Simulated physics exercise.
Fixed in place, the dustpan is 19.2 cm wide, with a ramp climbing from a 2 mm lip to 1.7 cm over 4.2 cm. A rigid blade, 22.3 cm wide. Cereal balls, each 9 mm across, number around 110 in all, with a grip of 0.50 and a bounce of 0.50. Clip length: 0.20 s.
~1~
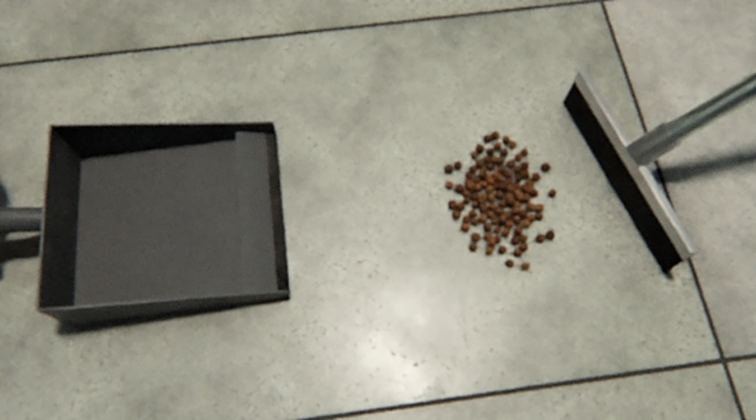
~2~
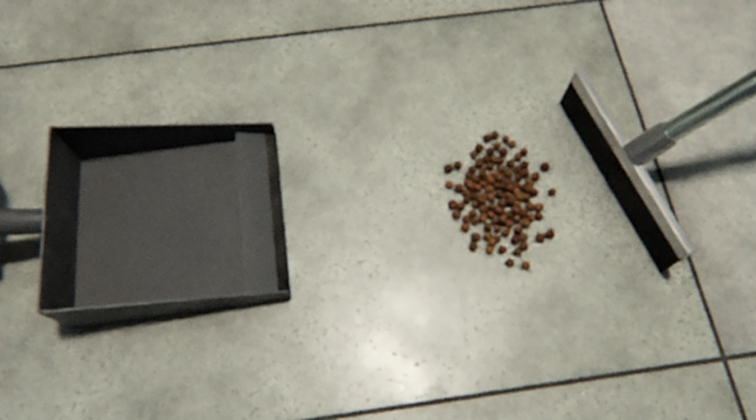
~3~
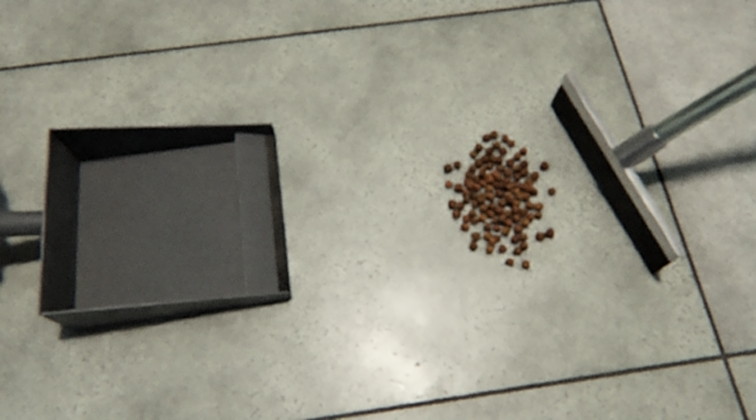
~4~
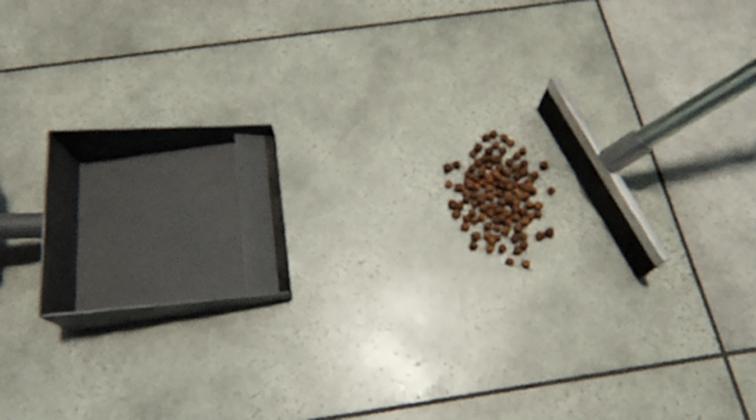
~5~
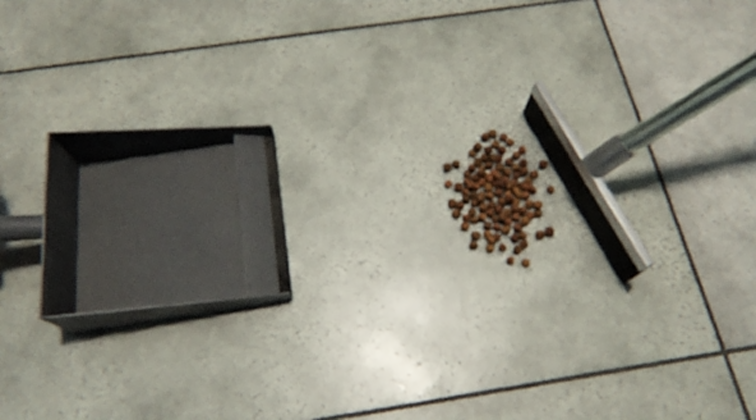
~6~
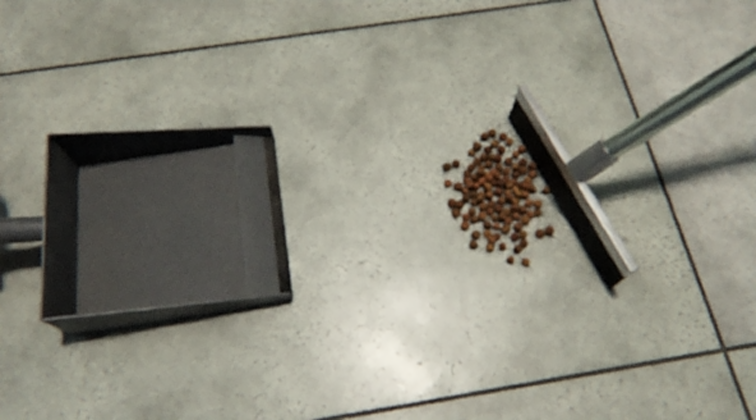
A broom slides left across gray tiles to the edge of a brown cereal pile.
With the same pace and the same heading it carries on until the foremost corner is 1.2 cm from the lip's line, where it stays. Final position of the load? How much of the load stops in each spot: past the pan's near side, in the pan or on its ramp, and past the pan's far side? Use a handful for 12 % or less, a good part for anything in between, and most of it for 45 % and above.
My call is near side: A good part; pan: A good part; far side: A handful.
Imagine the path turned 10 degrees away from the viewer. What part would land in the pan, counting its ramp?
The pan, ramp included, would get around 15 per cent.
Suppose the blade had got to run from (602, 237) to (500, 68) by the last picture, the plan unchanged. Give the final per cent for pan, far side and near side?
Pan: 0, far side: 5, near side: 10.
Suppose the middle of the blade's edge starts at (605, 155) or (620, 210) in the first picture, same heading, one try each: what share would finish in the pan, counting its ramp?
First try about 15 per cent, second about 15 per cent.
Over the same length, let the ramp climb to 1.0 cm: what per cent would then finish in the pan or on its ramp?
Close to 20 per cent then.
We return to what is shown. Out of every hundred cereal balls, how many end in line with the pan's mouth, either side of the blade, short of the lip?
Some 45 per cent.
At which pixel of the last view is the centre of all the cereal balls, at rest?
At about (297, 282).
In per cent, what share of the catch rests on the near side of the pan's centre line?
Share: Approx. 100 %.
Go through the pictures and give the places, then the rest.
The first picture shows blade from (688, 253) to (580, 78), moved 0.0 cm, 0 of the pieces shifted so far; middle of the pieces at (500, 194); pan at (162, 226).
The second picture shows blade from (684, 253) to (577, 78), moved 0.3 cm, 0 of the pieces shifted so far; middle of the pieces at (500, 194).
The third picture shows blade from (675, 255) to (567, 81), moved 1.4 cm, 0 of the pieces shifted so far; middle of the pieces at (500, 193).
The fourth picture shows blade from (660, 260) to (553, 85), moved 3.1 cm, 0 of the pieces shifted so far; middle of the pieces at (499, 193).
The fifth picture shows blade from (644, 265) to (537, 90), moved 4.9 cm, 0 of the pieces shifted so far; middle of the pieces at (499, 192).
The sixth picture shows blade from (628, 270) to (522, 94), moved 6.6 cm, 2 of the pieces shifted so far; middle of the pieces at (499, 191); pan at (162, 232).
Then, 0.29 s after the last picture, middle of the blade 17 cm from the lip; 0 % over the lip, far side 0 %, near side 15 %.
Then, 0.48 s after the last picture, middle of the blade 9 cm from the lip; 0 % over the lip, far side 0 %, near side 25 %.
Then, 0.79 s after the last picture, middle of the blade 4 cm from the lip; 20 % over the lip, far side 0 %, near side 35 %.
In the end, near side 35 %, pan 20 %, far side 0 %, in front of the lip or behind the blade 45 %.
